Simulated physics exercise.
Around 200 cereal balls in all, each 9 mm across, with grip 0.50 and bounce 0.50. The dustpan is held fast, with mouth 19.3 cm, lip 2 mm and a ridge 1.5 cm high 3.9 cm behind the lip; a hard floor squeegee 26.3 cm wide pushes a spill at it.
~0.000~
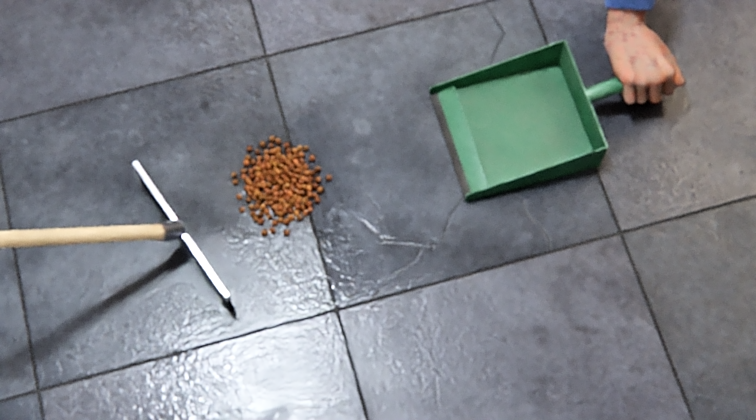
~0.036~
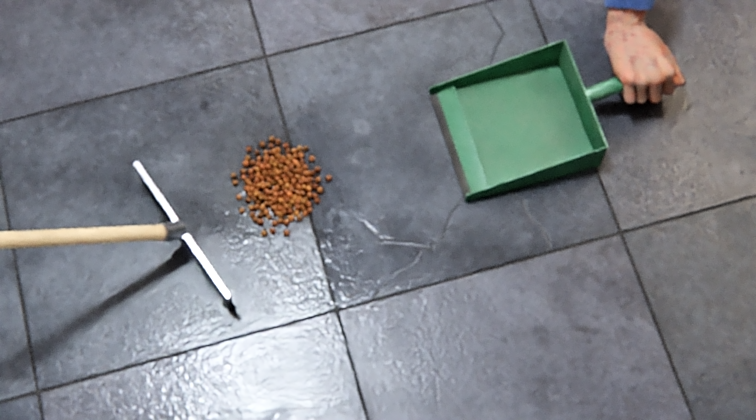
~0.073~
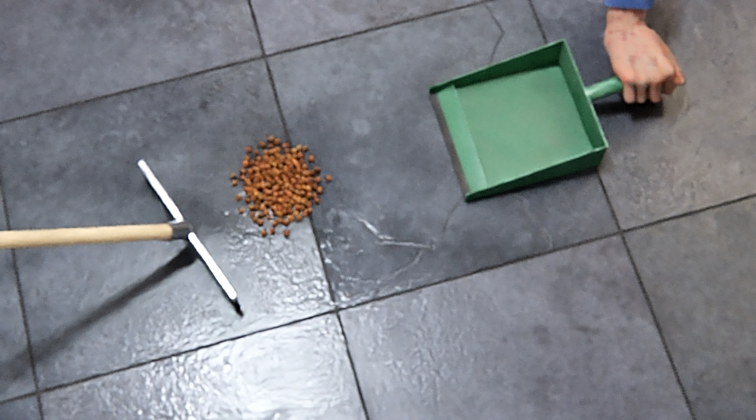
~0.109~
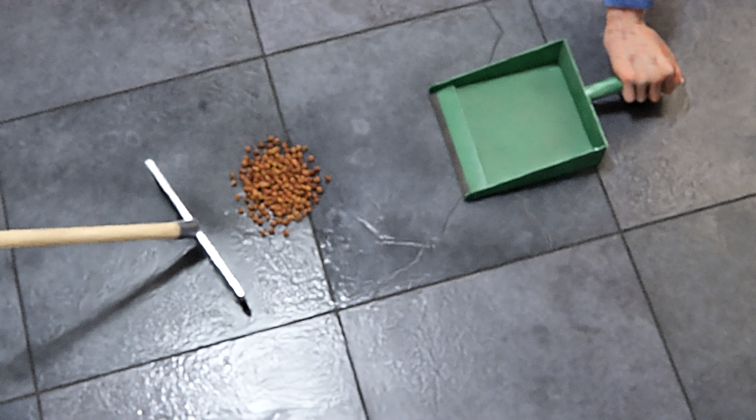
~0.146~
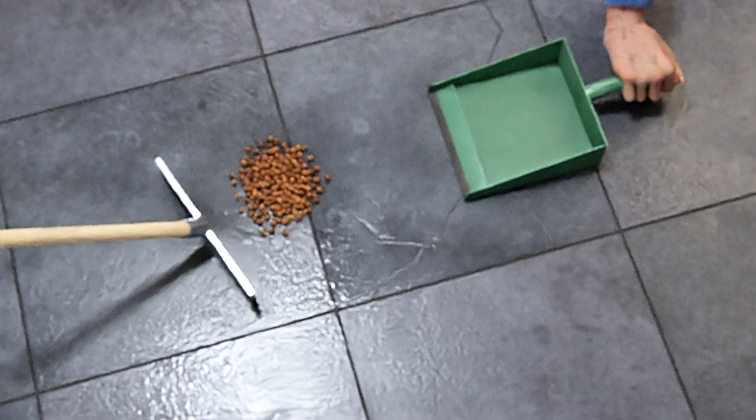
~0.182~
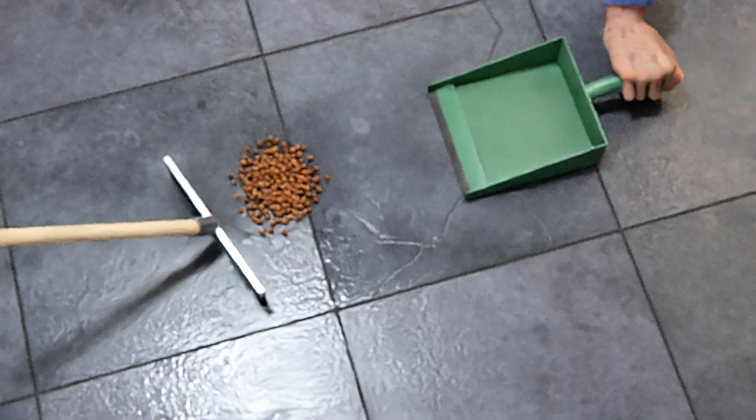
In the video, a floor squeegee with a wooden handle slides a short way right across dark tiles toward a pile of small brown balls, which stays undisturbed, while a hand holds a green dustpan still at right.
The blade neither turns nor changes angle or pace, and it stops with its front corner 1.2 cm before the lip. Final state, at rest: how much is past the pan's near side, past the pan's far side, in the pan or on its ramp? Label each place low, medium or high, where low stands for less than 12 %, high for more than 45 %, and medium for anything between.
Near side: Low. Far side: Low. Pan: Low.
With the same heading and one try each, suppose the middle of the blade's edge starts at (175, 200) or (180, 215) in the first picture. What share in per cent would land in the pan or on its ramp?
Some 0 and 0 per cent.
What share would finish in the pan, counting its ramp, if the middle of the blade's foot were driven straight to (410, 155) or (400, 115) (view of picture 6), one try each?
Some 0 and 10 per cent.
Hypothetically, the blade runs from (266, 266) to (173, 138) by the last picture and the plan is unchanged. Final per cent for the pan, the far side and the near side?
Split: Pan = 10, far = 65, near = 0.
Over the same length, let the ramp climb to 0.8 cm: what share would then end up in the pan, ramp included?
I'd guess close to 0 per cent.
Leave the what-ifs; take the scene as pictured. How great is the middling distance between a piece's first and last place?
Roughly 20 cm.
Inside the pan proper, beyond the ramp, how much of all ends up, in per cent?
Around 0 percent.
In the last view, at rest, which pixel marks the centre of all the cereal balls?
At about (393, 137).
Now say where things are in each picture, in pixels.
The first frame shows blade from (227, 297) to (137, 167), moved 0.0 cm, 0 of the pieces shifted so far; middle of the pieces at (280, 182); pan at (525, 127).
The second frame shows blade from (228, 298) to (138, 167), moved 0.3 cm, 0 of the pieces shifted so far; middle of the pieces at (280, 182).
The third frame shows blade from (234, 297) to (143, 167), moved 1.1 cm, 0 of the pieces shifted so far; middle of the pieces at (279, 182).
The fourth frame shows blade from (242, 296) to (150, 165), moved 2.3 cm, 0 of the pieces shifted so far; middle of the pieces at (279, 182).
The fifth frame shows blade from (252, 294) to (159, 164), moved 3.8 cm, 0 of the pieces shifted so far; middle of the pieces at (278, 182).
The sixth frame shows blade from (261, 293) to (168, 162), moved 5.2 cm, 0 of the pieces shifted so far; middle of the pieces at (278, 182); pan at (524, 124). The blade's pace is about 0.39 m/s, heading 7 degrees towards the viewer's side.
Then, at 0.58 s, middle of the blade 22 cm from the lip; 0 % over the lip, far side 0 %, near side 0 %.
After 0.84 s, middle of the blade 12 cm from the lip; 0 % over the lip, far side 0 %, near side 0 %.
After 1.21 s, middle of the blade 6 cm from the lip; 0 % over the lip, far side 0 %, near side 0 %.
By 1.5 s all is still; near side 0 %, far side 0 %, pan 0 %, in front of the lip or behind the blade 95 %.
